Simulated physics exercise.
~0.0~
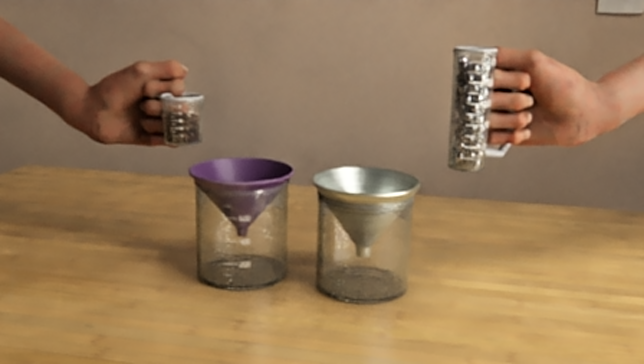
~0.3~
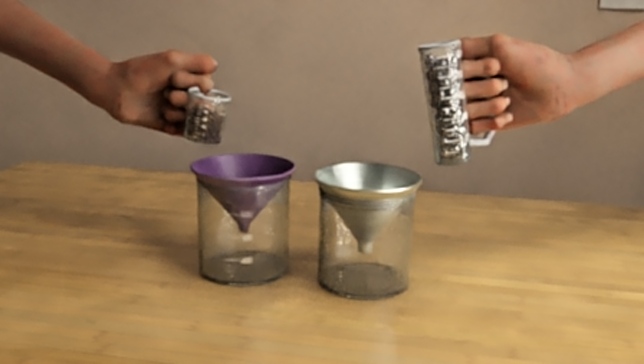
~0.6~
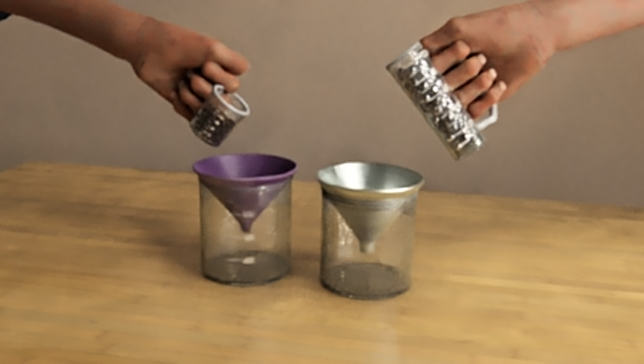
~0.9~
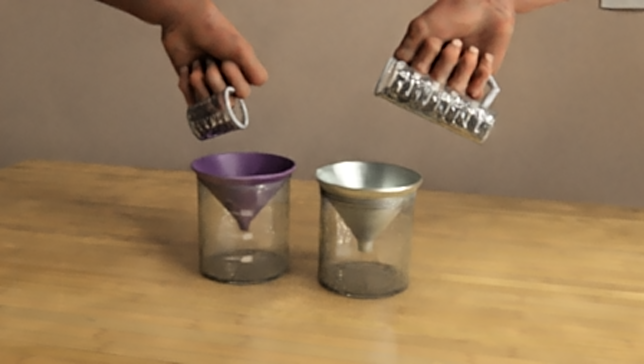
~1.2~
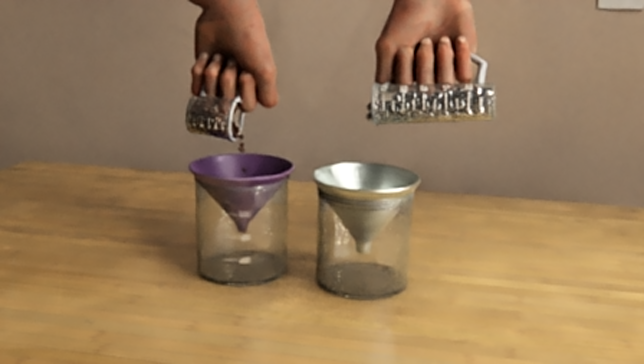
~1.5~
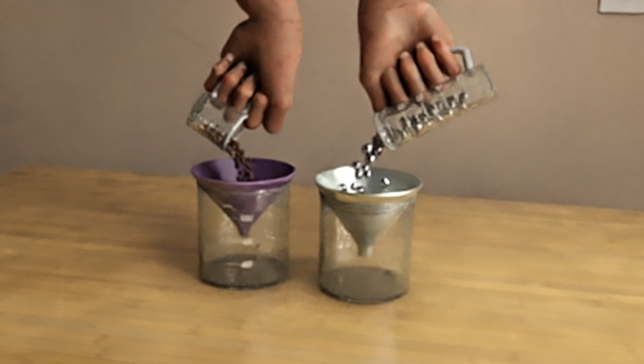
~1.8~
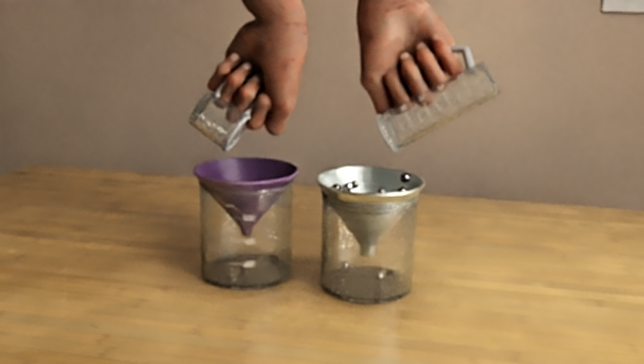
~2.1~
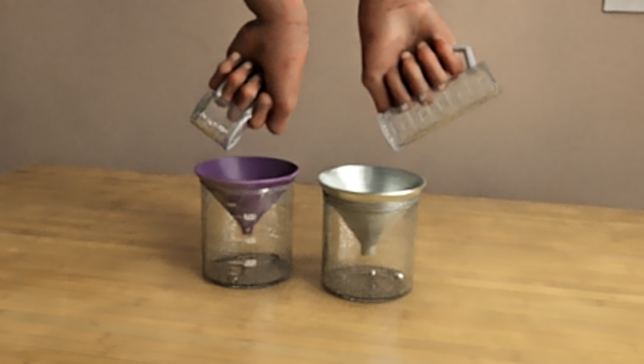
In this clip, two hands tip a small clear cup and a taller one over purple and silvery funnels set in glass jars, pouring in small dark and shiny pieces. Both funnels end up blocked, holding nearly everything, with only a few pieces in the jars below.
